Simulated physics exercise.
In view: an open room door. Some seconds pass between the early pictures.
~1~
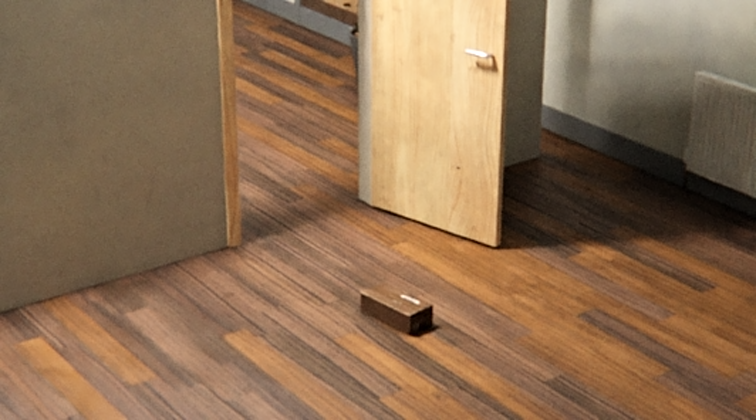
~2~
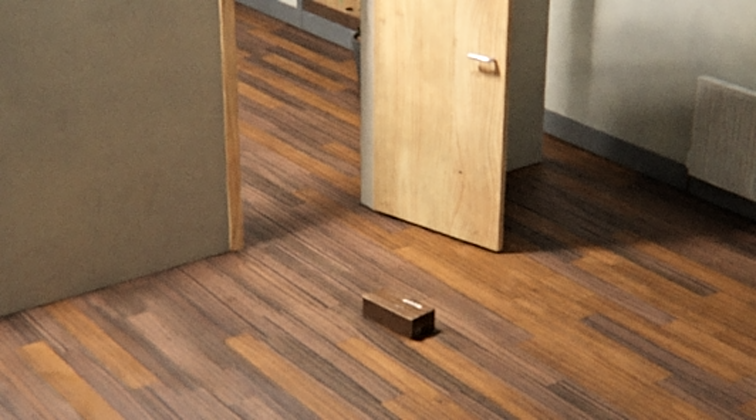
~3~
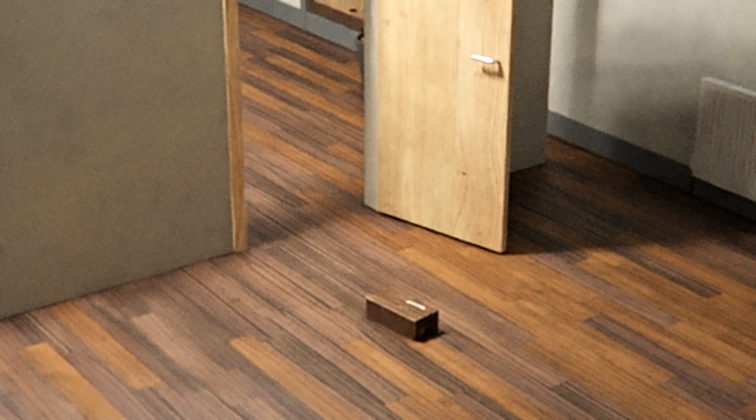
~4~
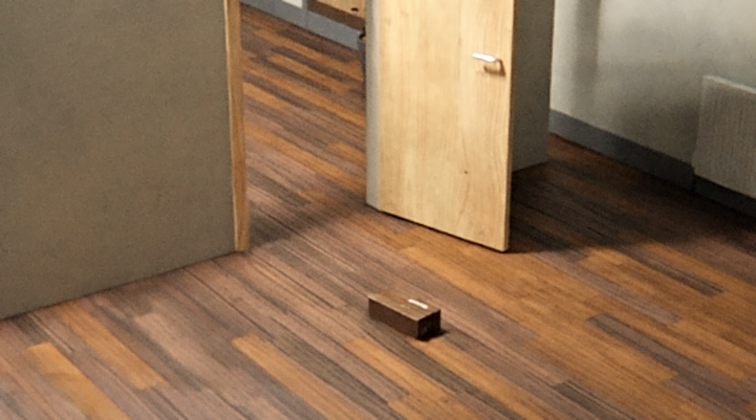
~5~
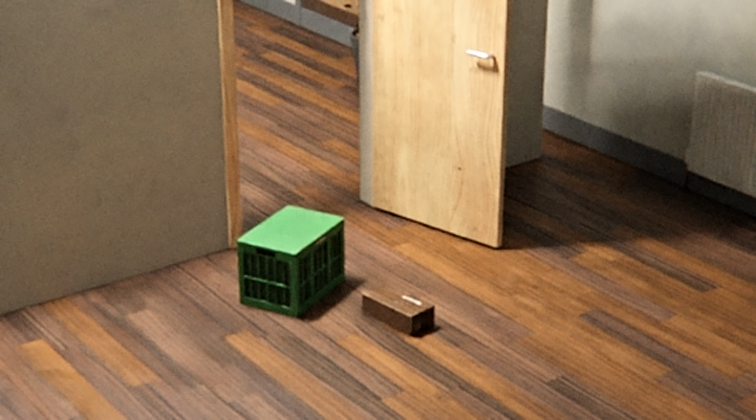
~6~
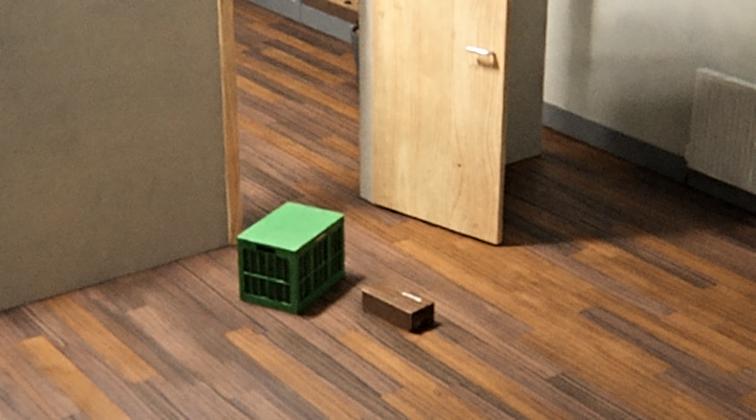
A room with a dark wood-strip floor is seen from above at an angle, beside a grey wall and an open doorway. A pale wooden door stands wide open and still, with a small brown parcel on the floor in front of it. The view shifts very slightly while the parcel stays put, and then a green chest is suddenly there to its left, unmoving.
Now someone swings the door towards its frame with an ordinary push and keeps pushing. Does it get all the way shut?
In the end the door closes.
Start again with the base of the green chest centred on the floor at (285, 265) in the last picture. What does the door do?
Then it stops short.
Then, 0.60 s later than the last frame, door at 86°.
Then, 1.00 s later than the last frame, door at 58°.
Then, 1.30 s later than the last frame, door at 34°.
Then, 1.60 s later than the last frame, door at 9°.
When it is over, door at 0°; both as before. End places, in pixels of the last picture, green chest near (292, 257).
